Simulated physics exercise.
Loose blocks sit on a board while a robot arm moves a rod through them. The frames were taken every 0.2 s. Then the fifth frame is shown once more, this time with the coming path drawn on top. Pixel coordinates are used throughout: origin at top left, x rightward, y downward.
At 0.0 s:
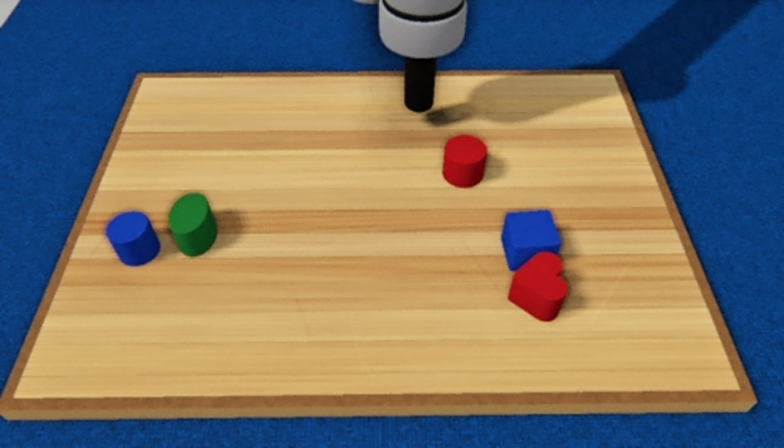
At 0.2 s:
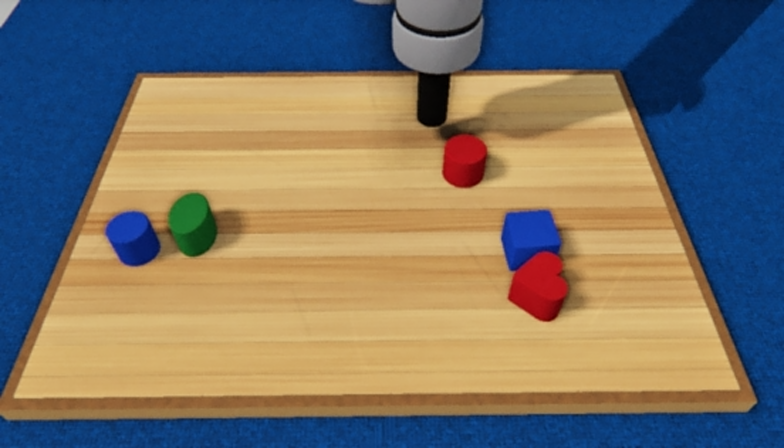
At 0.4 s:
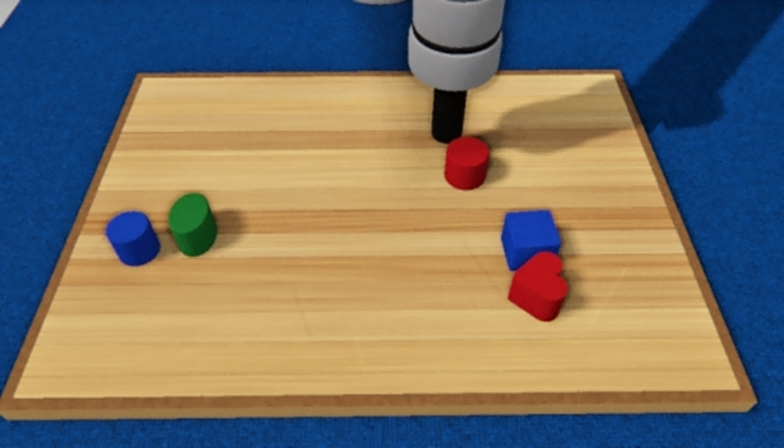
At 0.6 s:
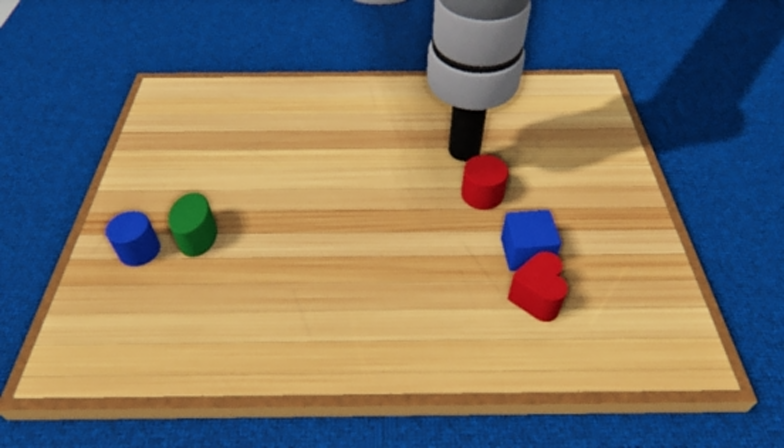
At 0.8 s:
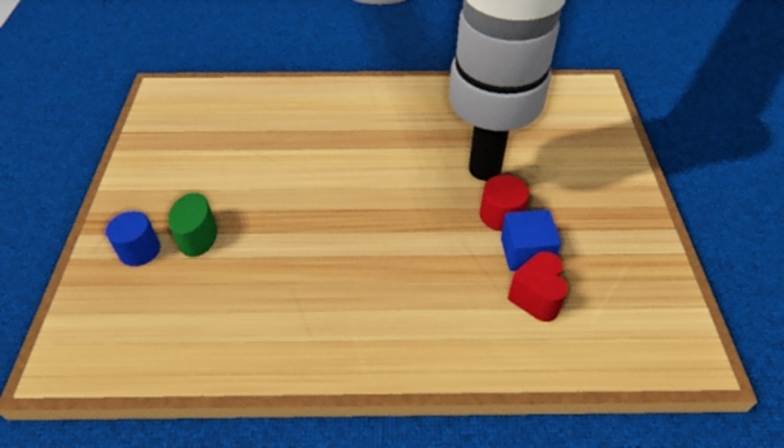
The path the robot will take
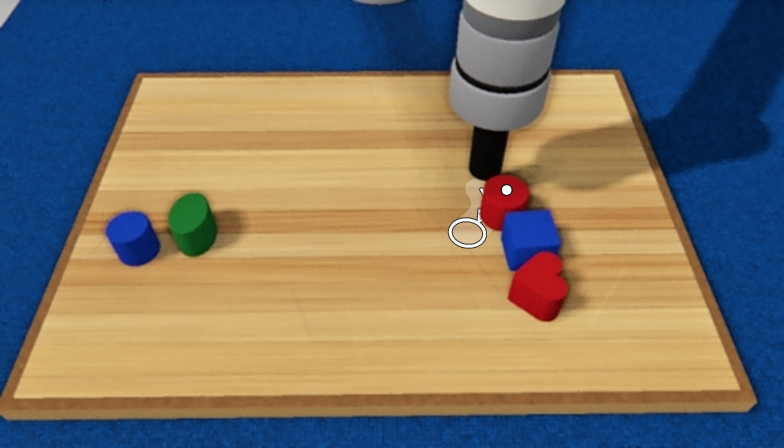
To begin with, a robot arm holds a black rod near the top of a wooden board, above a red disc, with a blue block and red heart below and blue and green blocks at left. The rod moves down and right, then pushes the red disc diagonally toward the blue block.
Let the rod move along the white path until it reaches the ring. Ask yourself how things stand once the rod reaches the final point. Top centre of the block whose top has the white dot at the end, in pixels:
It will likely be found at (506, 229).
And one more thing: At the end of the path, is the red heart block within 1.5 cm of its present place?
My answer is no.
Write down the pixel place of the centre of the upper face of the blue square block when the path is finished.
In the picture, that point is around (553, 251).
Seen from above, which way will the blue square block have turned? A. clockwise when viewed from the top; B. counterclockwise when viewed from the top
B (counterclockwise when viewed from the top)
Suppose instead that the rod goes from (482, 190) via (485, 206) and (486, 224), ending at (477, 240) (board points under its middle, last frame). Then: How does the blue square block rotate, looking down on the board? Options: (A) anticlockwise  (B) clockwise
A (anticlockwise)
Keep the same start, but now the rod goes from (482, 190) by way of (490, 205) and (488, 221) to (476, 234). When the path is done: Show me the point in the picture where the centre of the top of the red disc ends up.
At roughly (513, 232).
Path on the board, from (482, 190) by way of (488, 205) and (481, 220) to (467, 233); the dot is on the red disc.
What follows on the original path. Halfway along, rod at (489, 195); red disc at (514, 215); blue square block at (546, 246), turned 25° anticlockwise; red heart block at (555, 289), turned 20° clockwise.
At the end, rod at (470, 215); red disc at (506, 229); blue square block at (553, 251), turned 35° anticlockwise; red heart block at (561, 296), turned 35° clockwise.
